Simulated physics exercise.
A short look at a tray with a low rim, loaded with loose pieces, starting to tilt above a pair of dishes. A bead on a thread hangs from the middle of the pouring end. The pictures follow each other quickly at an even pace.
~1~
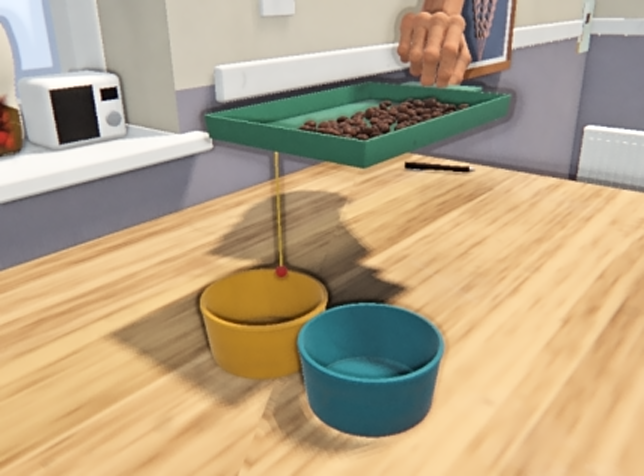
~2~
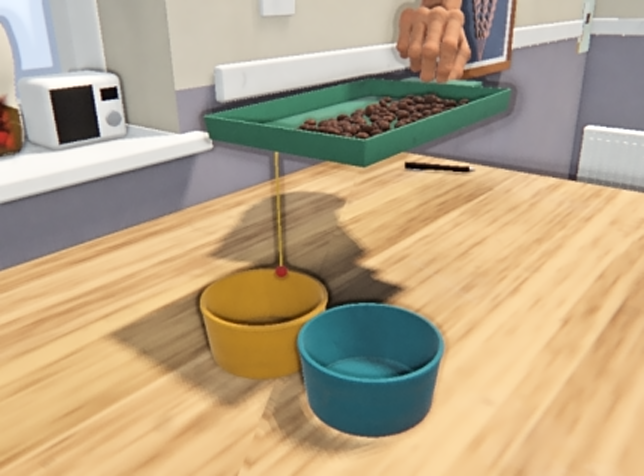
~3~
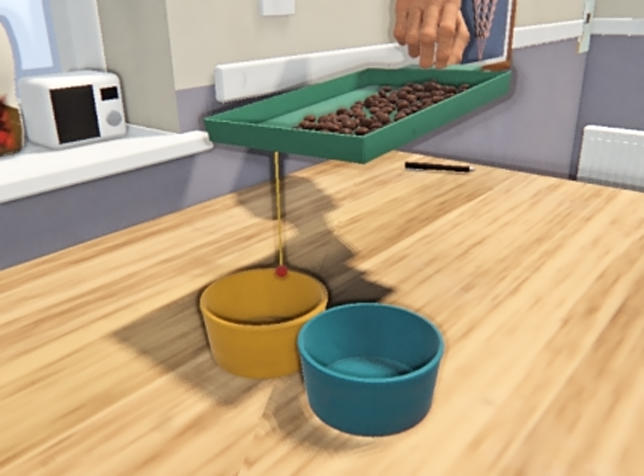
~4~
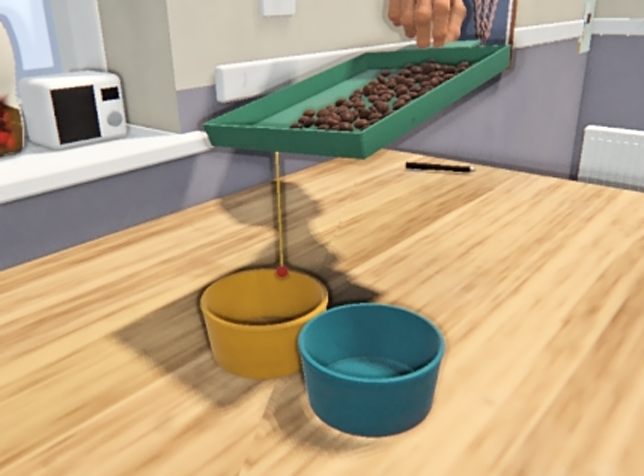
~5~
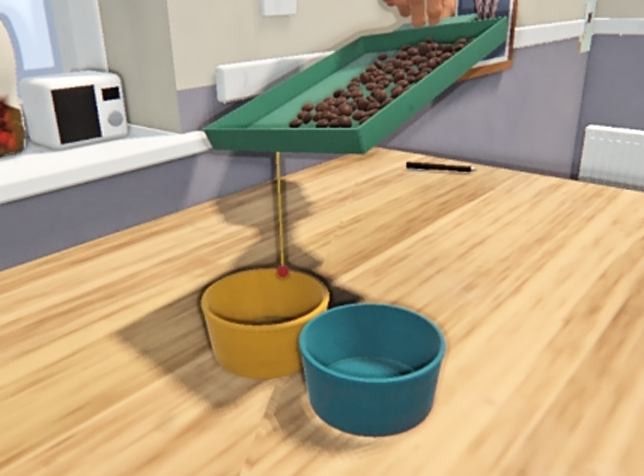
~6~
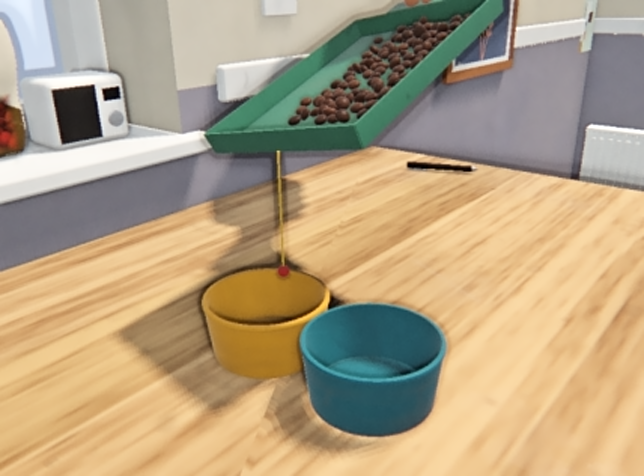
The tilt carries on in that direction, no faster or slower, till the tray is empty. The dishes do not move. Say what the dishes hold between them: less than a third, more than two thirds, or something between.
In the dishes lies less than a third of it.
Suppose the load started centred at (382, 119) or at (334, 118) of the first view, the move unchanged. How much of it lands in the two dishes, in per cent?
In turn 20 and 20 in a hundred.
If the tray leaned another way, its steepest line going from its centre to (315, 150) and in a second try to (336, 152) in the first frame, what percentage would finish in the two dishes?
About 60 and 80 per cent.
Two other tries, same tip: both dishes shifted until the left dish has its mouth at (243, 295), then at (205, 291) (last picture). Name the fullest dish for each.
In turn: Left; the left-hand dish.
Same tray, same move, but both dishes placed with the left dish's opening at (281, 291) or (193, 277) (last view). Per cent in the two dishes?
Near 10 % and 90 %.
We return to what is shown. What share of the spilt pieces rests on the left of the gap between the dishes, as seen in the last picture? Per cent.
About 100 per cent.
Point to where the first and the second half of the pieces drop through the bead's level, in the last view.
The first part at (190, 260); the rest at (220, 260).
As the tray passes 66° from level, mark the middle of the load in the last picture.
Near (247, 124).
Soon after the last picture, tray tipped steeply; nearly all on the tray; a stray few in the air.
A little later, tray tipped past a quarter turn; about a third on the tray; a small part in the left dish; about half outside both; a small part in the air.
Later still, tray tipped past a quarter turn; about a quarter in the left dish; most outside both.
At rest, tray tipped past a quarter turn; none in the right dish; about a quarter in the left dish; most outside both.
